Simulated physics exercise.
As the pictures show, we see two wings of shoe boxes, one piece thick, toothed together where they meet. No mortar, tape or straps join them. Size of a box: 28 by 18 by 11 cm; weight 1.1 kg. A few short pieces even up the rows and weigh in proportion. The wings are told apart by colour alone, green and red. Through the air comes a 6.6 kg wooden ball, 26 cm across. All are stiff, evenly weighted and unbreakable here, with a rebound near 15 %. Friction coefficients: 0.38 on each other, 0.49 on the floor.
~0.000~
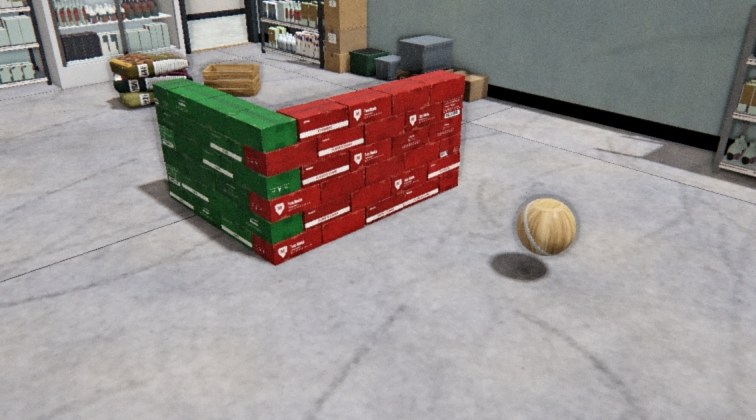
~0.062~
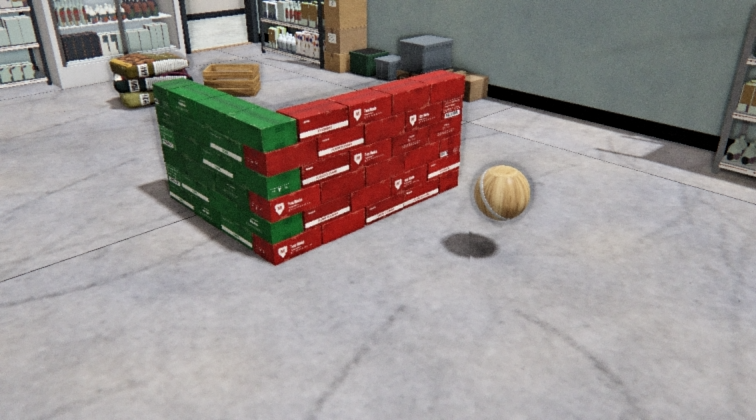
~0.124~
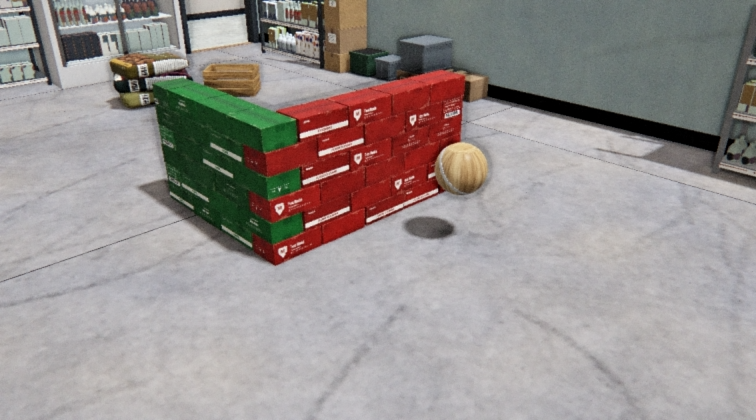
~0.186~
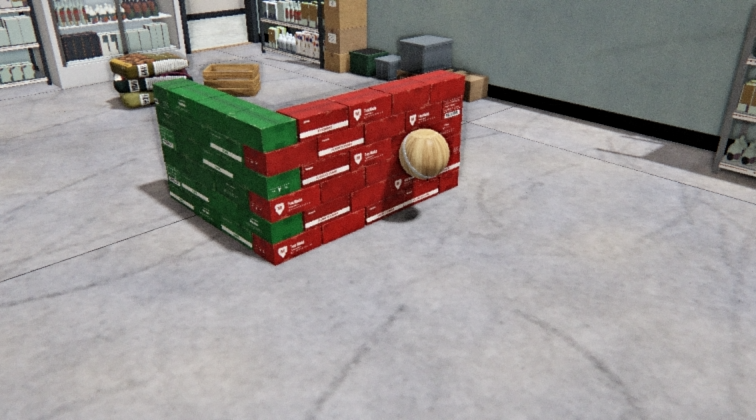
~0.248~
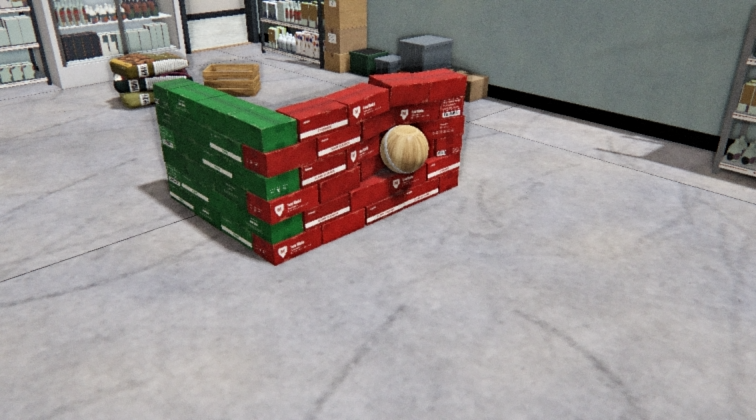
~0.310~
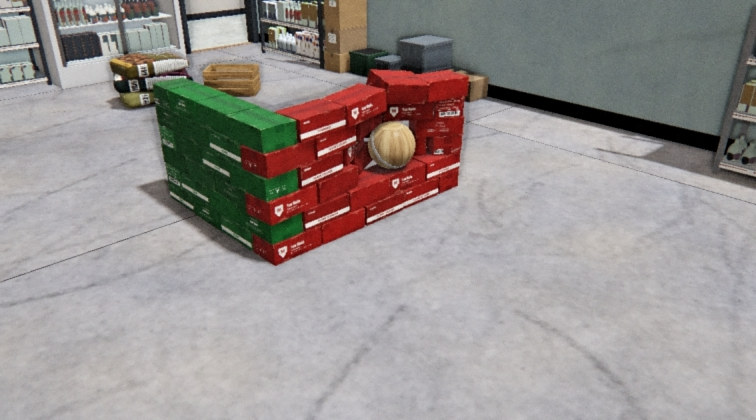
A wooden ball flies left into the red wing of stacked boxes, pushing several out of line.
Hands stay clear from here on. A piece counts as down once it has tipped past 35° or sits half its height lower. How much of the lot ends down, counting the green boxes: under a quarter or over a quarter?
Under a quarter of them.
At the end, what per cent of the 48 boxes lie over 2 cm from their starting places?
It is 40 per cent.
After 0.40 s, ball still moving; none of the 21 green boxes down (2 of 48 in all colours); top green box 15 mm from its place; top red box 27 mm from its place.
After 0.62 s, ball still moving; none of the 21 green boxes down (7 of 48 in all colours); top green box 15 mm from its place; top red box 9 cm from its place.
After 1.02 s, ball still moving; none of the 21 green boxes down (11 of 48 in all colours); top green box 15 mm from its place; top red box 38° from how it stood, 8 cm lower.
After 1.50 s, ball still moving; none of the 21 green boxes down (11 of 48 in all colours); top green box 15 mm from its place; top red box upside down.
In the end (2.3 s), ball rolling away; none of the 21 green boxes down (11 of 48 in all colours); top green box 15 mm from its place; top red box upside down. That is 0 per cent. From the last view, middles, top green box near (261, 130), top red box near (316, 149).
